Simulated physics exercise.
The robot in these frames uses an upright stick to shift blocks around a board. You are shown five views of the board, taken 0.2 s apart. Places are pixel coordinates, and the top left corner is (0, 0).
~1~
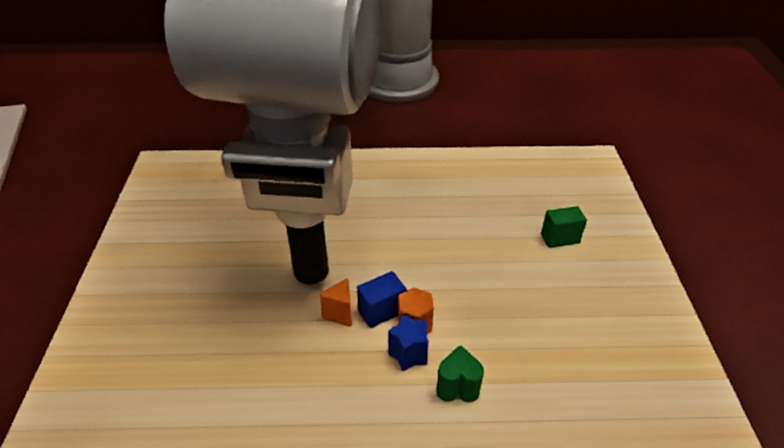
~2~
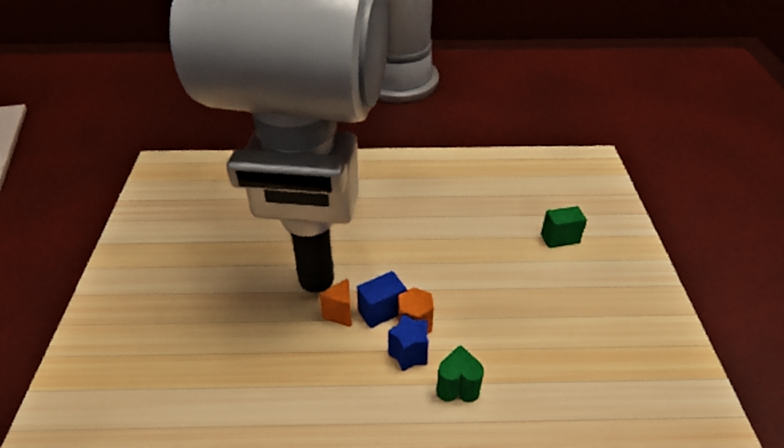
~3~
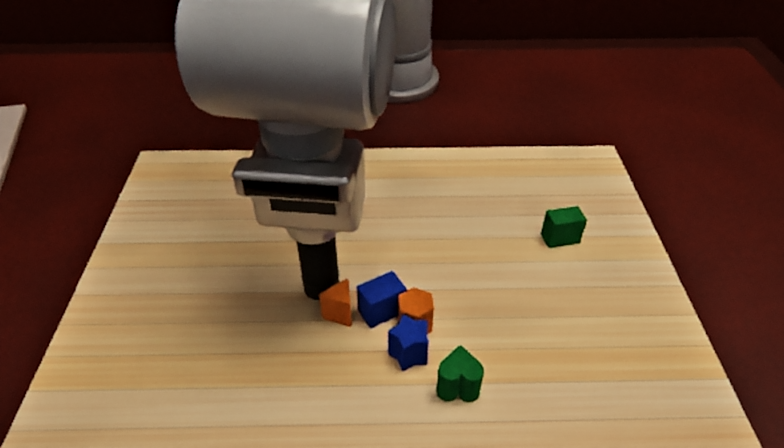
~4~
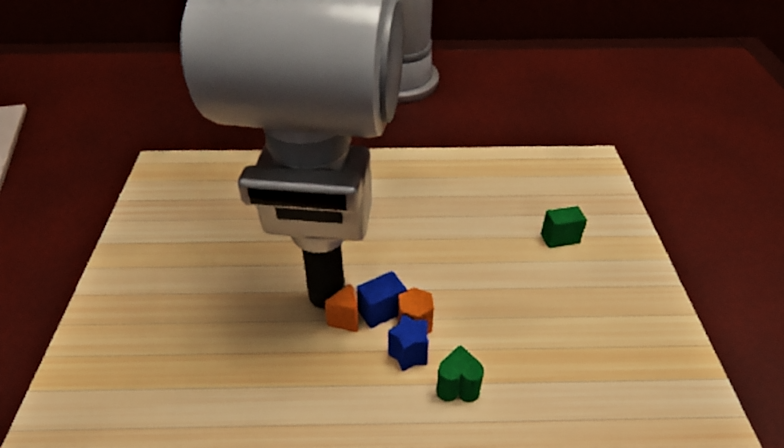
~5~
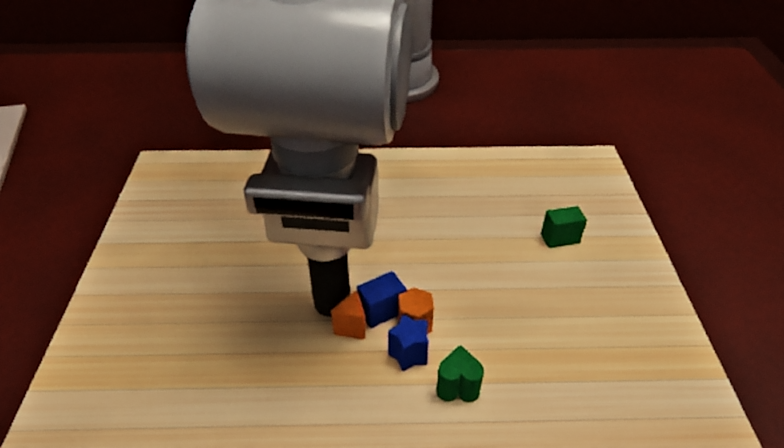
A robot arm with a black stick moved slowly toward the viewer and slightly right, nudging the orange triangle a little closer to the blue oblong block, while the other blocks stayed still.
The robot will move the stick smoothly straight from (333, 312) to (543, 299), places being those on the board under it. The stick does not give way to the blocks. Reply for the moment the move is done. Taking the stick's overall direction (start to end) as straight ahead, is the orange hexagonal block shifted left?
Answer: No.
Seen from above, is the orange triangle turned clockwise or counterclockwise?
It makes a clockwise turn.
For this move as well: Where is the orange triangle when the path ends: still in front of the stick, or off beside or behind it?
Slid away.
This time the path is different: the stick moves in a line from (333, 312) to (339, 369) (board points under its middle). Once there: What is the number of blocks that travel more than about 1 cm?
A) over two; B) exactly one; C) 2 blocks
I choose B.
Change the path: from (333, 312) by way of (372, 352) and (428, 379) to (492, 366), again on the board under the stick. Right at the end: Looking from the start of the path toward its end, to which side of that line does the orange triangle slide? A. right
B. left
My answer is option A.
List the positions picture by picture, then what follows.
Stick's lower end at (312, 273); orange triangle at (339, 291); blue oblong block at (381, 287); blue star-shaped block at (410, 330); orange hexagonal block at (416, 301), in the first frame.
Stick at (317, 280); blocks still, in the second frame.
Stick at (322, 288); blocks still, in the third frame.
Stick at (327, 296); orange triangle at (344, 297), in the fourth frame.
Stick at (333, 304); orange triangle at (350, 305); blue oblong block at (381, 287); blue star-shaped block at (410, 330); orange hexagonal block at (416, 301), in the fifth frame.
What follows on the original path. One third of the way, stick at (405, 300); orange triangle at (366, 310), turned 45° clockwise; blue oblong block at (449, 280); orange hexagonal block at (451, 311), turned 75° clockwise.
Two thirds of the way, stick at (477, 295); orange triangle at (366, 310), turned 45° clockwise; blue oblong block at (521, 274), turned 15° anticlockwise; orange hexagonal block at (455, 312), turned 85° clockwise.
At the end, stick at (546, 291); orange triangle at (366, 310), turned 45° clockwise; blue oblong block at (587, 264), turned 30° anticlockwise; blue star-shaped block still; orange hexagonal block at (455, 312), turned 85° clockwise.
